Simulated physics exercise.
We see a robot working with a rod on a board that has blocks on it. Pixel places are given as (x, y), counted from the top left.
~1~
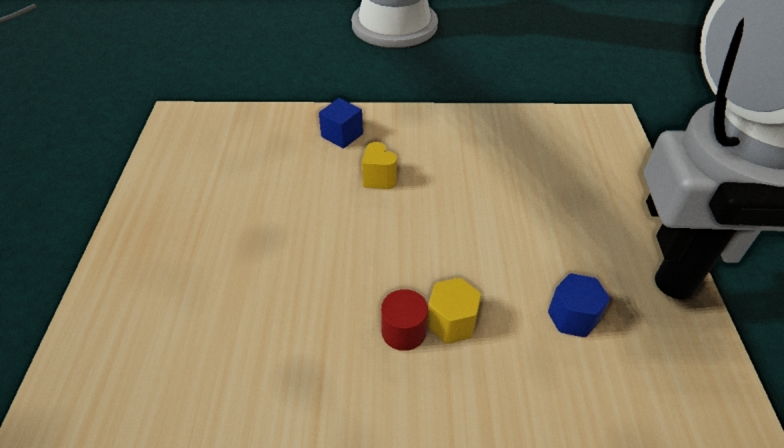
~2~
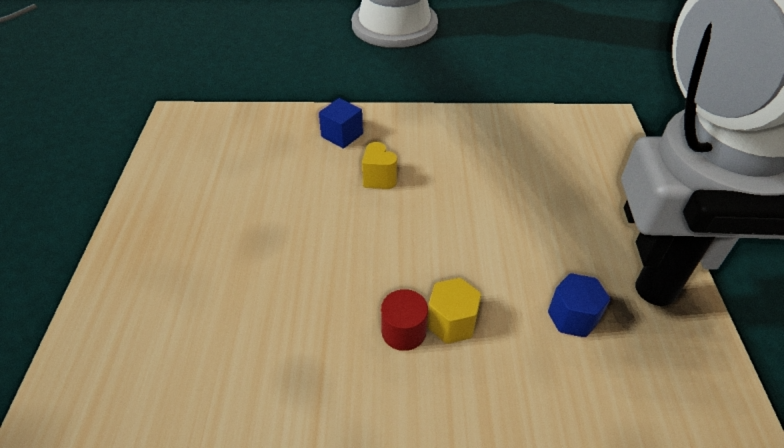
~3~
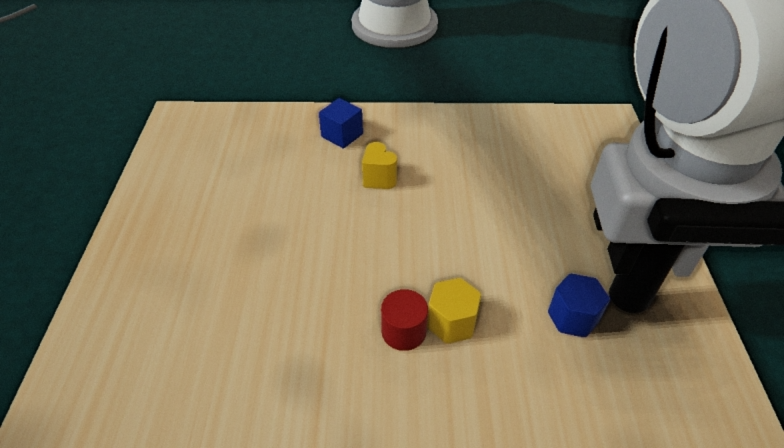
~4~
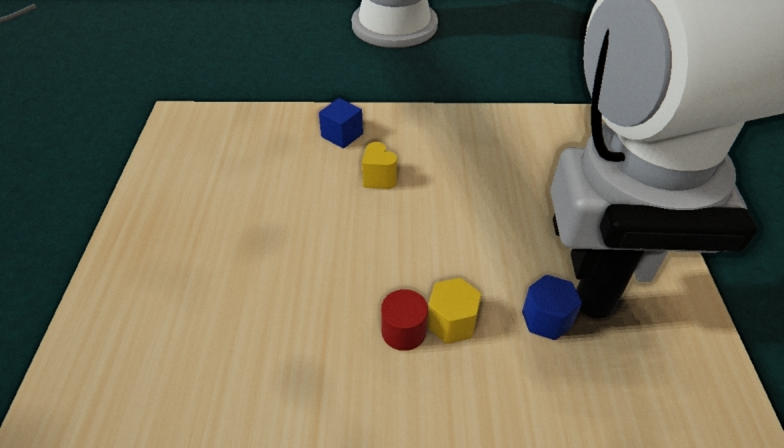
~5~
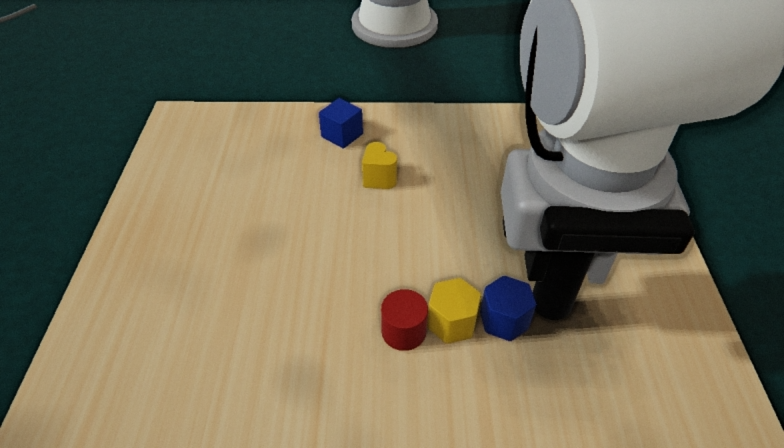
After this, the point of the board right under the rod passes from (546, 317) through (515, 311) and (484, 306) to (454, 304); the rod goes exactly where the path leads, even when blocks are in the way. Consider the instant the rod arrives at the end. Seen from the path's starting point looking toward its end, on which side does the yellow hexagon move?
It will end up to the left.
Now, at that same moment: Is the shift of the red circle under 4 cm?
That would be a no.
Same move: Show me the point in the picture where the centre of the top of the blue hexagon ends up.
The centre of its top face lies at (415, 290).
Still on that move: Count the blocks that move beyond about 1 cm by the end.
Three or more shift.
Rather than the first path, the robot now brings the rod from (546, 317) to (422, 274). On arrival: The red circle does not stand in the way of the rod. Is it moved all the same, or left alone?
That block will leave its spot.
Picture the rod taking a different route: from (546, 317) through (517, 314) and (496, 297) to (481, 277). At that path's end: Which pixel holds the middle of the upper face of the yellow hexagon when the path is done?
It sits at (417, 297).
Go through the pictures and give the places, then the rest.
In the first picture, rod tip (675, 284); block tops, red circle (405, 308); yellow hexagon (455, 298); blue hexagon (583, 293).
In the second picture, rod (655, 290); blocks unchanged.
In the third picture, rod (629, 297); blocks unchanged.
In the fourth picture, rod (594, 302); blue hexagon (555, 295).
In the fifth picture, rod (551, 304); red circle (405, 308); yellow hexagon (455, 298); blue hexagon (510, 296).
The first path, step by step. Halfway along, rod (502, 294); red circle (371, 316); yellow hexagon (417, 300), turned 25° anticlockwise; blue hexagon (462, 289).
At the end, rod (456, 291); red circle (328, 329); yellow hexagon (374, 311), turned 40° anticlockwise; blue hexagon (415, 290), turned 20° anticlockwise.
